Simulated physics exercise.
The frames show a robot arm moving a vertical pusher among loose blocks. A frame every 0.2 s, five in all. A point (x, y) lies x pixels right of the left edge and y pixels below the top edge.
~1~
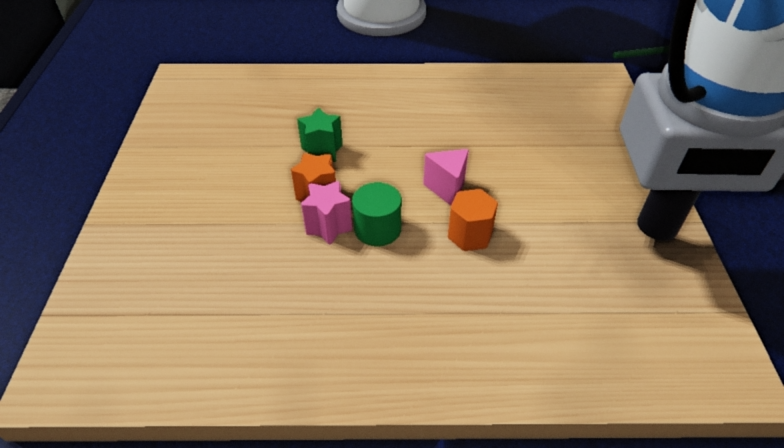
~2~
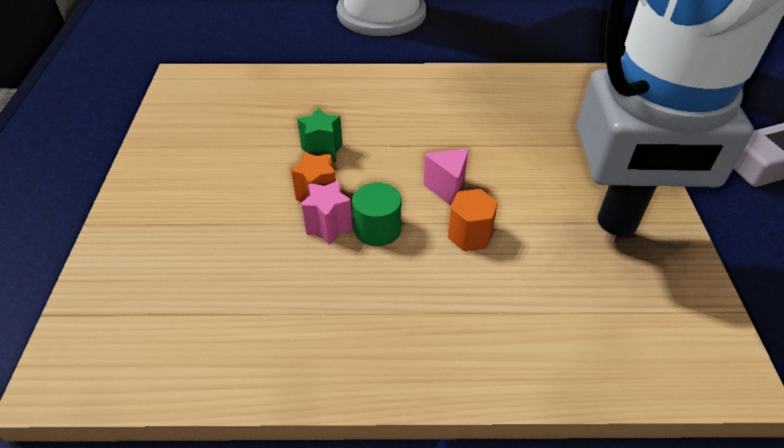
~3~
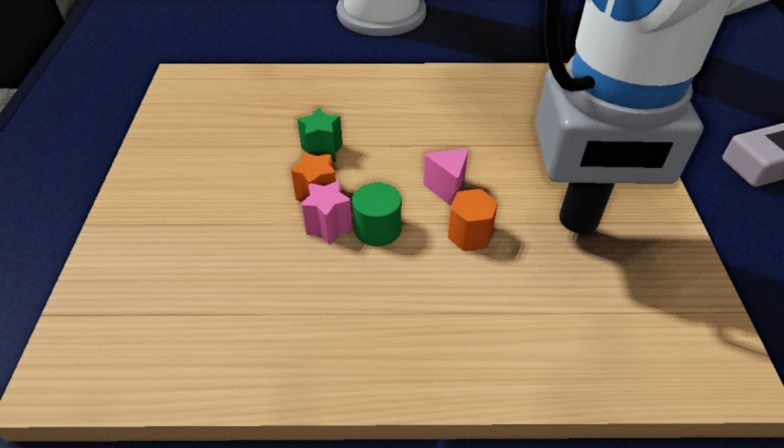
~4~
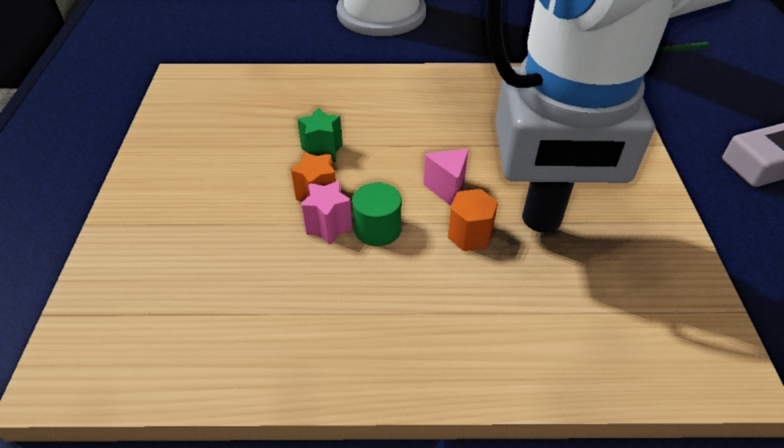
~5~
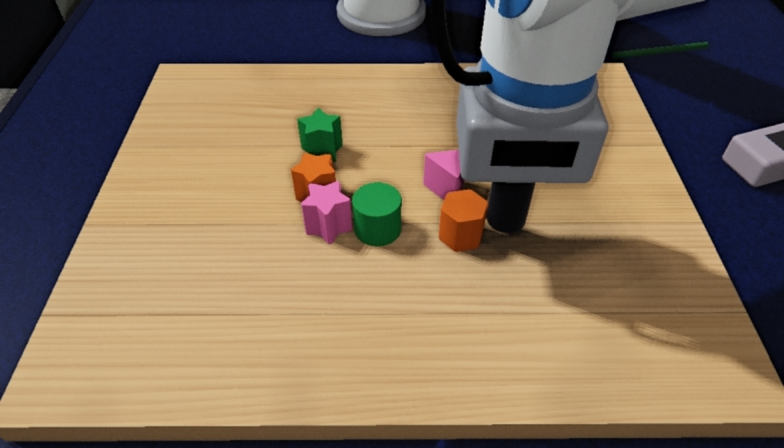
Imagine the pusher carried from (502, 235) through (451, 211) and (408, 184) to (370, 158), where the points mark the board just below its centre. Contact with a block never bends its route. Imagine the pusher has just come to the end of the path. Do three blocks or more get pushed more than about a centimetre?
The answer is no.
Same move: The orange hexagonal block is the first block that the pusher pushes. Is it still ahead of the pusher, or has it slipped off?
As far as I can tell, the orange hexagonal block has dropped away to the side or behind.
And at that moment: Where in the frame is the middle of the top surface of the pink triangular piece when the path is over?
My prediction: (430, 138).
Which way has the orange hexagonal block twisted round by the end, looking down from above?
The sense of turning is anti-clockwise.
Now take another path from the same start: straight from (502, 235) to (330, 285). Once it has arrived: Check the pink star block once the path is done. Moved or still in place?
It shifts.
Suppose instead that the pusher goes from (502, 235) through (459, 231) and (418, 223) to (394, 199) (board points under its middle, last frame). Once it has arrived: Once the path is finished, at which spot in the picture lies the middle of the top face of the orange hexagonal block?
It should be at about (398, 219).
What follows on the original path. One third of the way, pusher (452, 195); pink triangular piece (445, 152), turned 20° clockwise; orange hexagonal block (426, 202), turned 75° anticlockwise.
Two thirds of the way, pusher (409, 168); pink triangular piece (431, 138), turned 115° clockwise; orange hexagonal block (426, 202), turned 75° anticlockwise.
At the end, pusher (370, 142); green star block unmoved; pink triangular piece (430, 138), turned 115° clockwise; orange hexagonal block (426, 202), turned 75° anticlockwise.
